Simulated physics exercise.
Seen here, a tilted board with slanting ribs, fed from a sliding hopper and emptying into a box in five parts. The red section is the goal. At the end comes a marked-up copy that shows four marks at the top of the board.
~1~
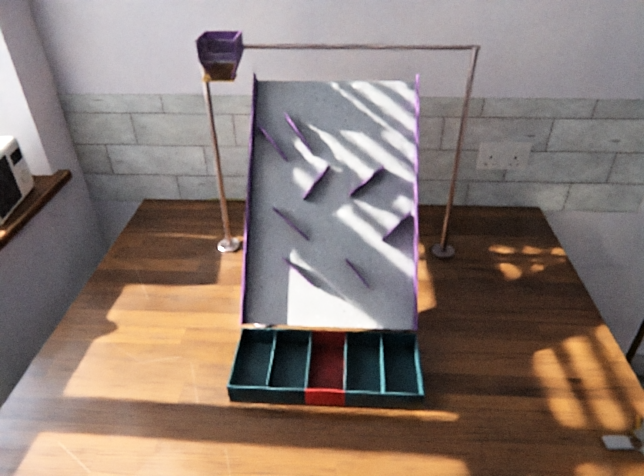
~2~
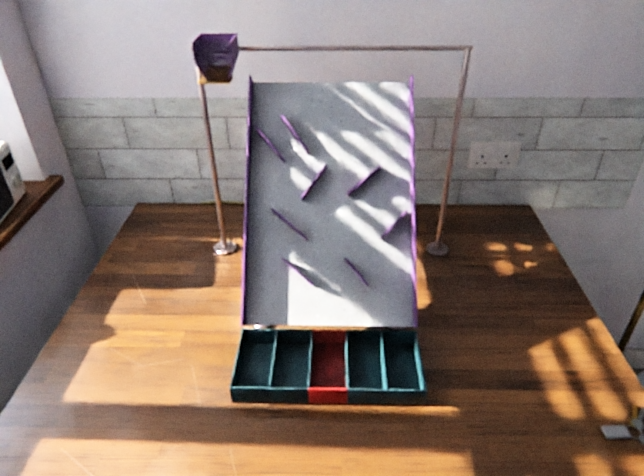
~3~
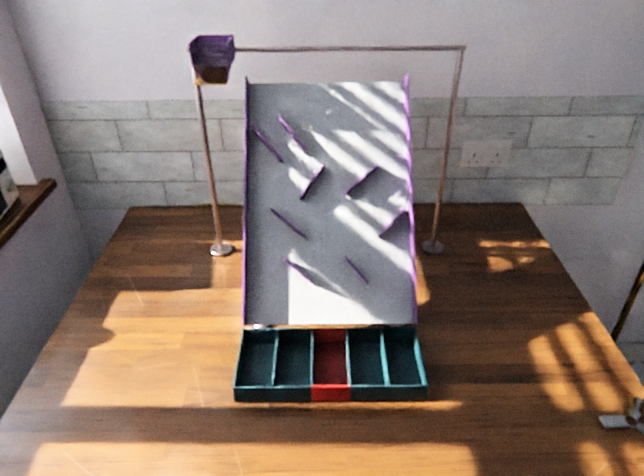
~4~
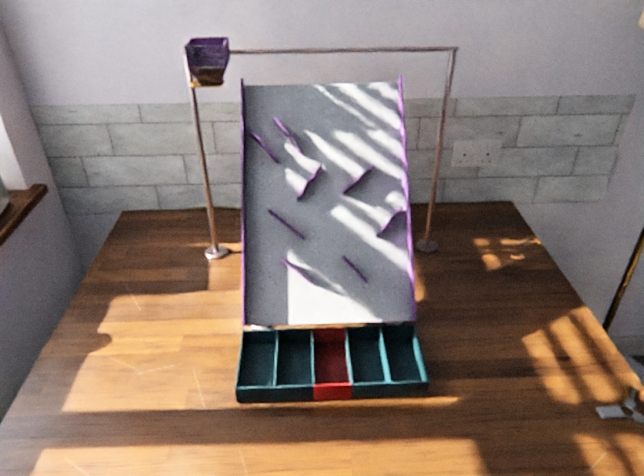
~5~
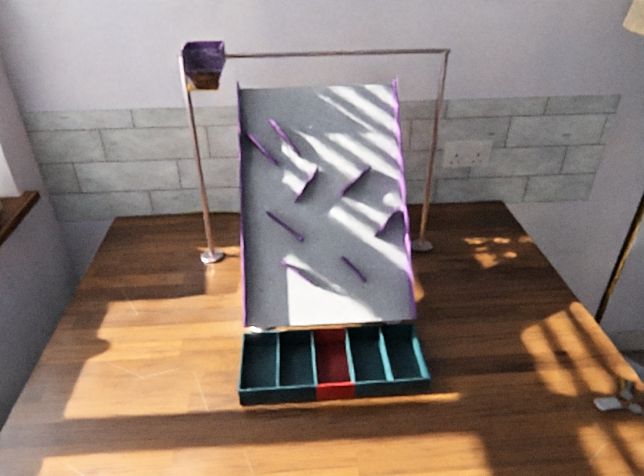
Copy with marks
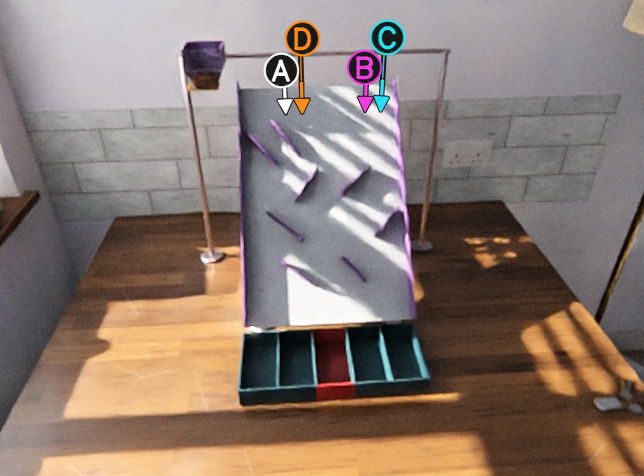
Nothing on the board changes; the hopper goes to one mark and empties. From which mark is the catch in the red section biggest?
Take A.
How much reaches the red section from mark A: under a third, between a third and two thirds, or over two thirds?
Mark A gives between a third and two thirds.
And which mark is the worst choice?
It is C.
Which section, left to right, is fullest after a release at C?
It is the fifth one.
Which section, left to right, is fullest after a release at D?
It is the third one.
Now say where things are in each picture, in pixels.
The first frame shows hopper at (223, 70), allspice berries, door shut.
The second frame shows ribs (254, 125) to (283, 159), (281, 115) to (308, 151), (301, 198) to (326, 165).
The third frame shows ribs (346, 192) to (378, 164), (271, 208) to (306, 238), (380, 236) to (405, 208).
The fourth frame shows ribs (281, 258) to (313, 283), (343, 256) to (367, 282).
The fifth frame shows red section at (336, 391), number 3 of 5 from the left.
On the marked copy, mark A meets the board at (285, 108); mark B meets the board at (365, 106); mark C meets the board at (381, 106); mark D meets the board at (302, 108).
Choosing A, about half in the red section, a small part in other sections, about a third outside the box.
Choosing B, about a third in the red section, about two thirds in other sections, a stray few outside the box.
Choosing C, about a quarter in the red section, about two thirds in other sections, a small part outside the box.
Choosing D, about a third in the red section, about a quarter in other sections, about a third outside the box.
